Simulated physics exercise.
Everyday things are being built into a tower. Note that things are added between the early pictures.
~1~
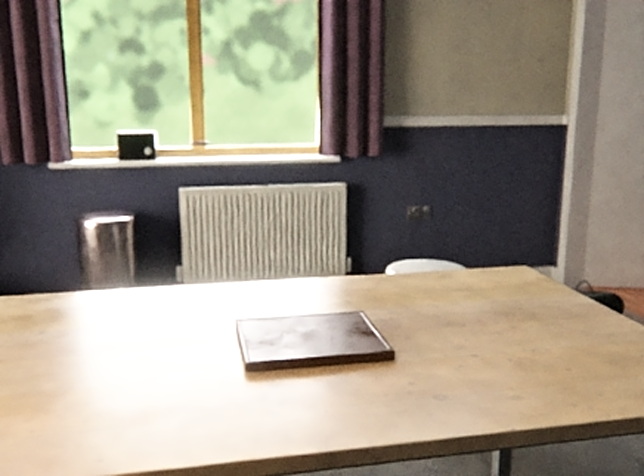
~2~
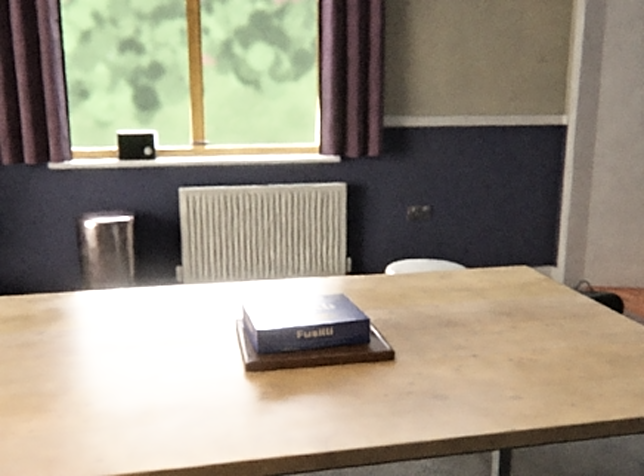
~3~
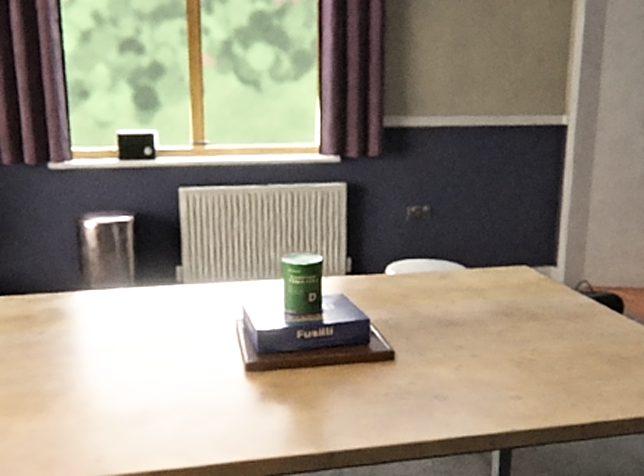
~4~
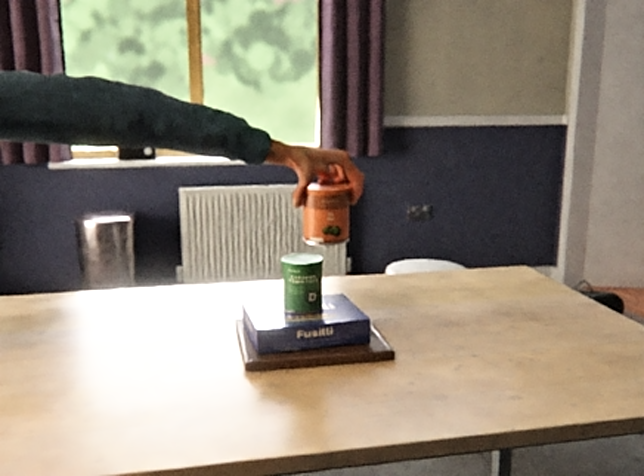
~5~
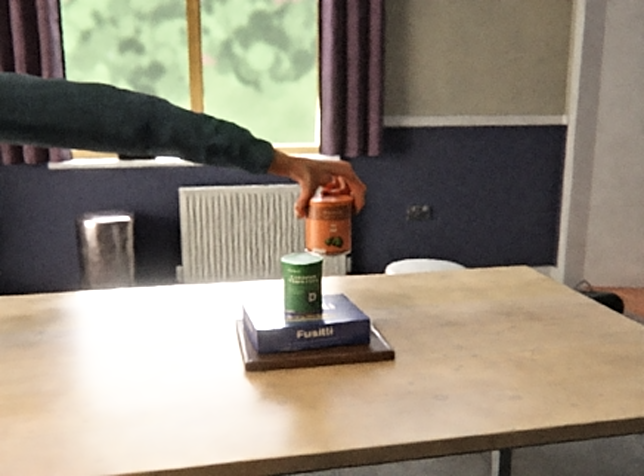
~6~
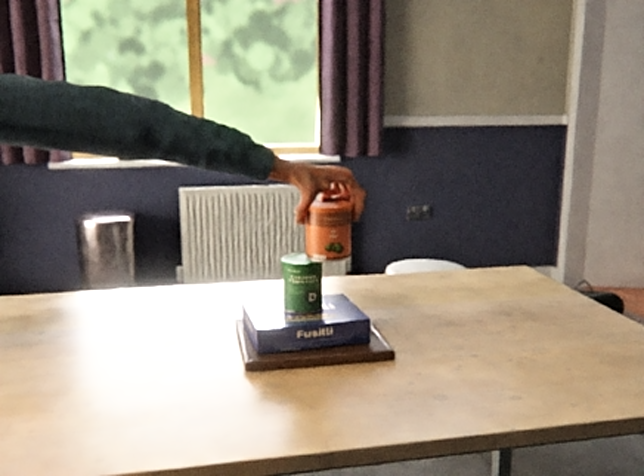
On a wooden table by a window, a blue packet and green pot appearing on a tray, then a hand lowering an orange pot slightly.
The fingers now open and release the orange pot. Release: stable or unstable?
Some of it tumbles.
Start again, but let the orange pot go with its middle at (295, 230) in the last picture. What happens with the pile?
Outcome: The pile is still standing.
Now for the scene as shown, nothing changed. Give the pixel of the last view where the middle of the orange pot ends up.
Roughly at pixel (452, 309).
Then, 0.40 s on from there, orange pot now fallen.
Then, 0.50 s on from there, things are still on the move.
Then, 0.70 s on from there, as before.
In the end, fallen, orange pot; the other 3 unmoved. At the end, from the last picture's camera, orange pot near (451, 309). The pile comes apart.
